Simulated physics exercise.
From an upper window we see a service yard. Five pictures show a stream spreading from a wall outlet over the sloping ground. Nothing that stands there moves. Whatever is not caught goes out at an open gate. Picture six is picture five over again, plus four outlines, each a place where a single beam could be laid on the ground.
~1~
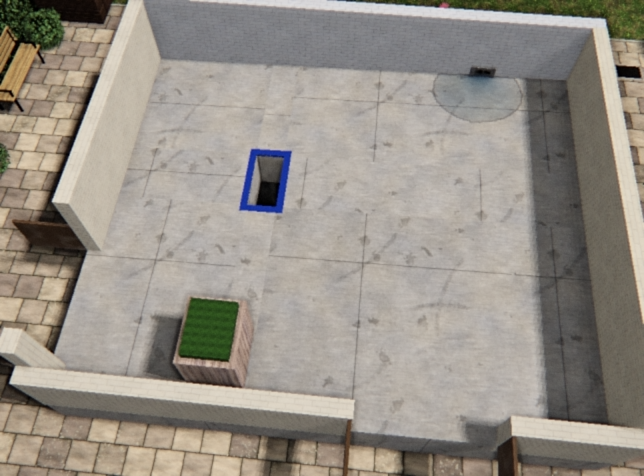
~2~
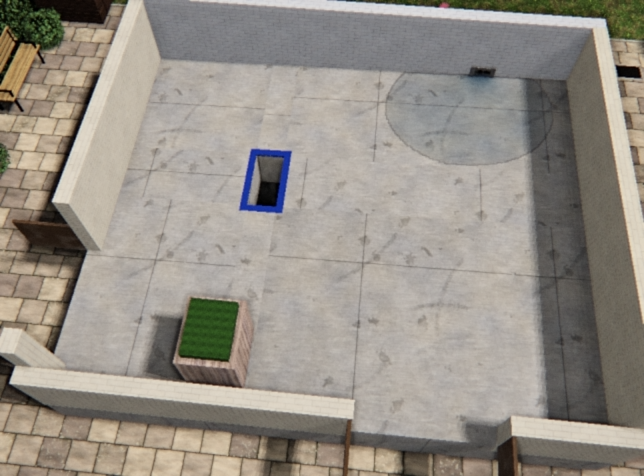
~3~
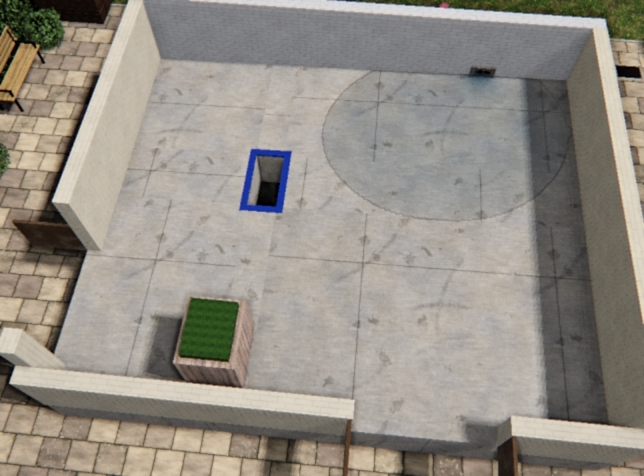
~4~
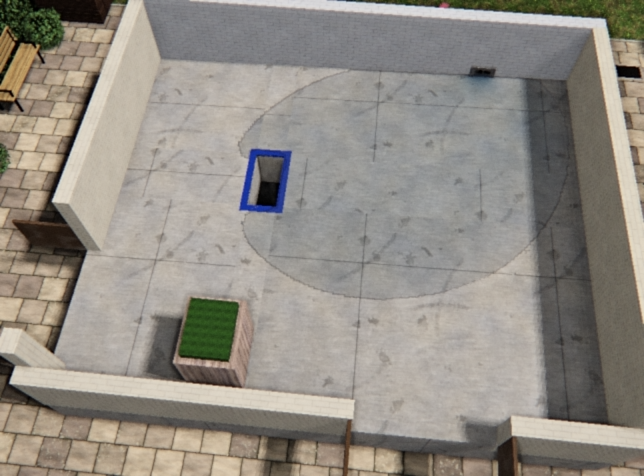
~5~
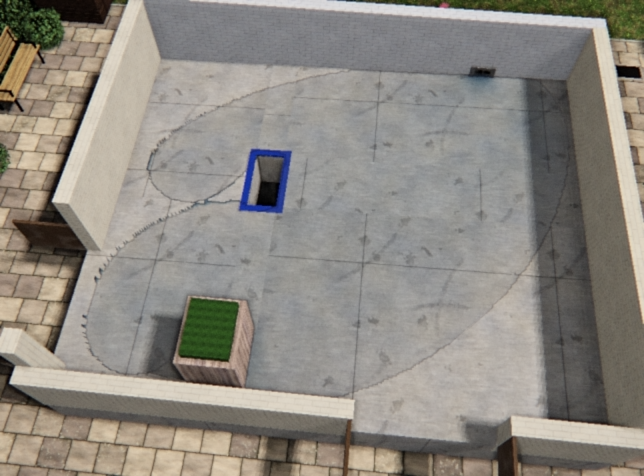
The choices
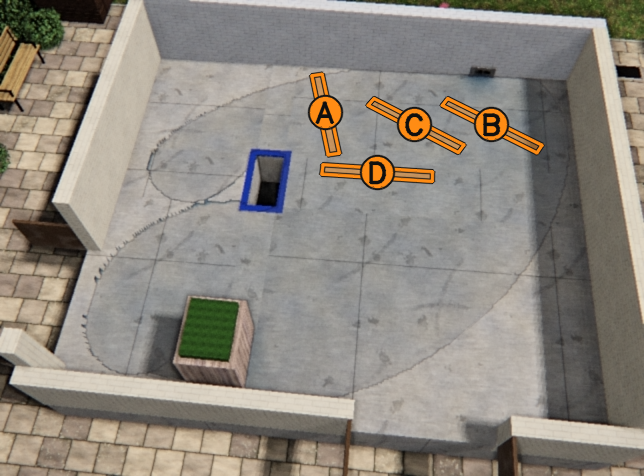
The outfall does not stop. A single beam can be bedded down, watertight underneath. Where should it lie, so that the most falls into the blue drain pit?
The answer is position D.
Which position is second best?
It is B.
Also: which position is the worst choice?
The answer is C.
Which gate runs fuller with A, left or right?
More leaves on the left.
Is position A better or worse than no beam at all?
Worse.
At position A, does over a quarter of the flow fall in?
No.
In orange, A from (317, 75) to (333, 154); B from (444, 102) to (539, 148); C from (371, 101) to (461, 148); D from (322, 169) to (432, 176).
With A, about 13 % of the stream goes into the blue drain pit, about 87 % out by the gates.
With B, about 19 % of the stream goes into the blue drain pit, about 81 % out by the gates.
With C, about 5 % of the stream goes into the blue drain pit, about 95 % out by the gates.
With D, about 27 % of the stream goes into the blue drain pit, about 73 % out by the gates.
